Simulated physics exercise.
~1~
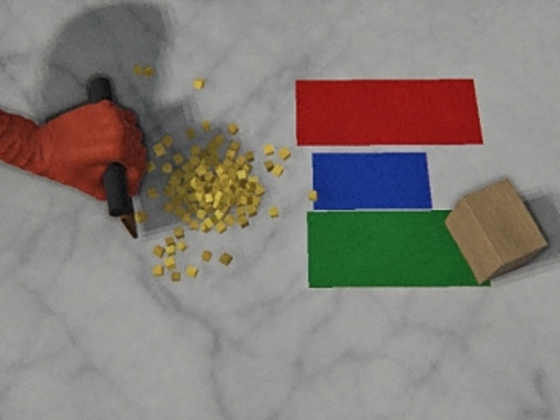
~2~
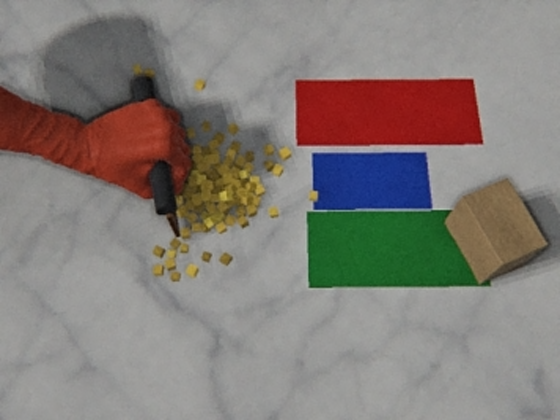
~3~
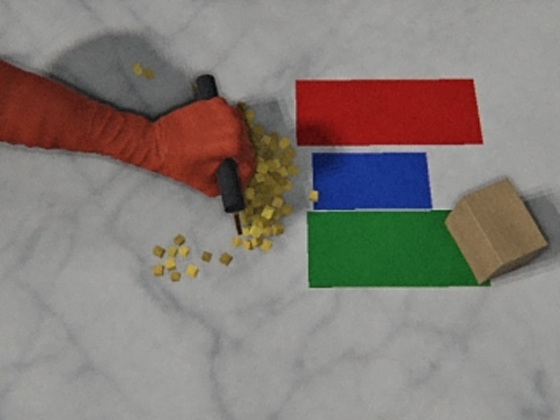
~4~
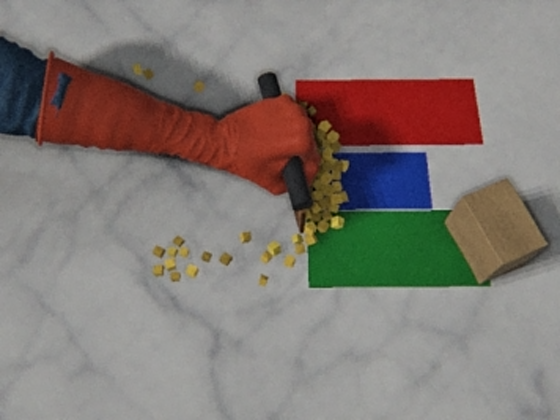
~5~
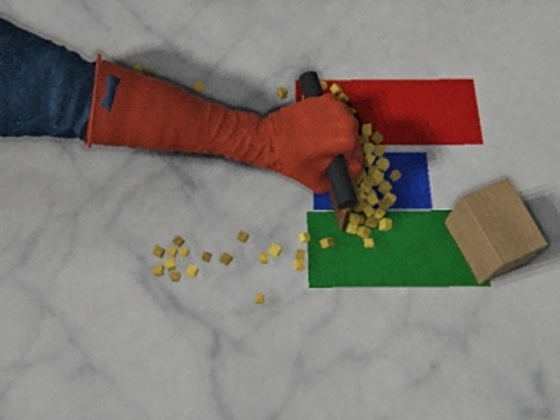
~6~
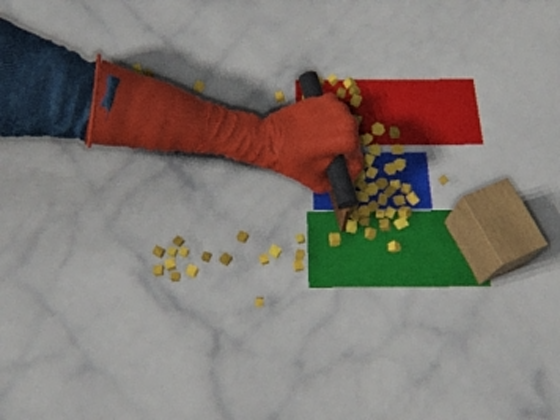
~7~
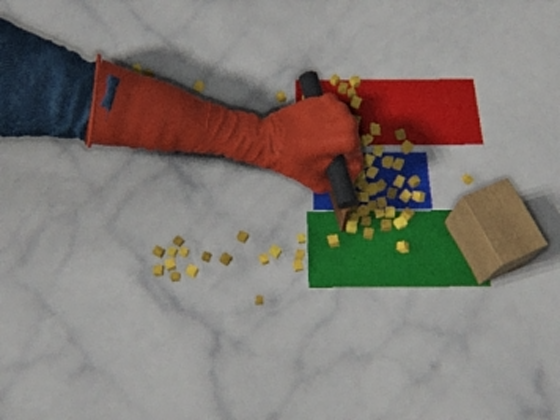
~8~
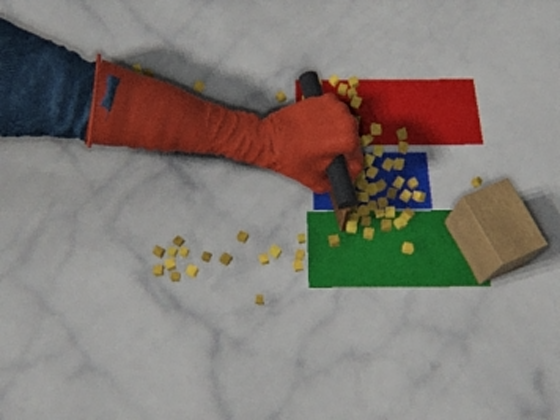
The clip shows a gloved hand pushing a scraper rightwards through yellow cheese cubes on a marble surface, then stopping over coloured mats as cubes slide ahead and settle, mostly on the blue and red mats, with fewer on green and others scattered off the mats.
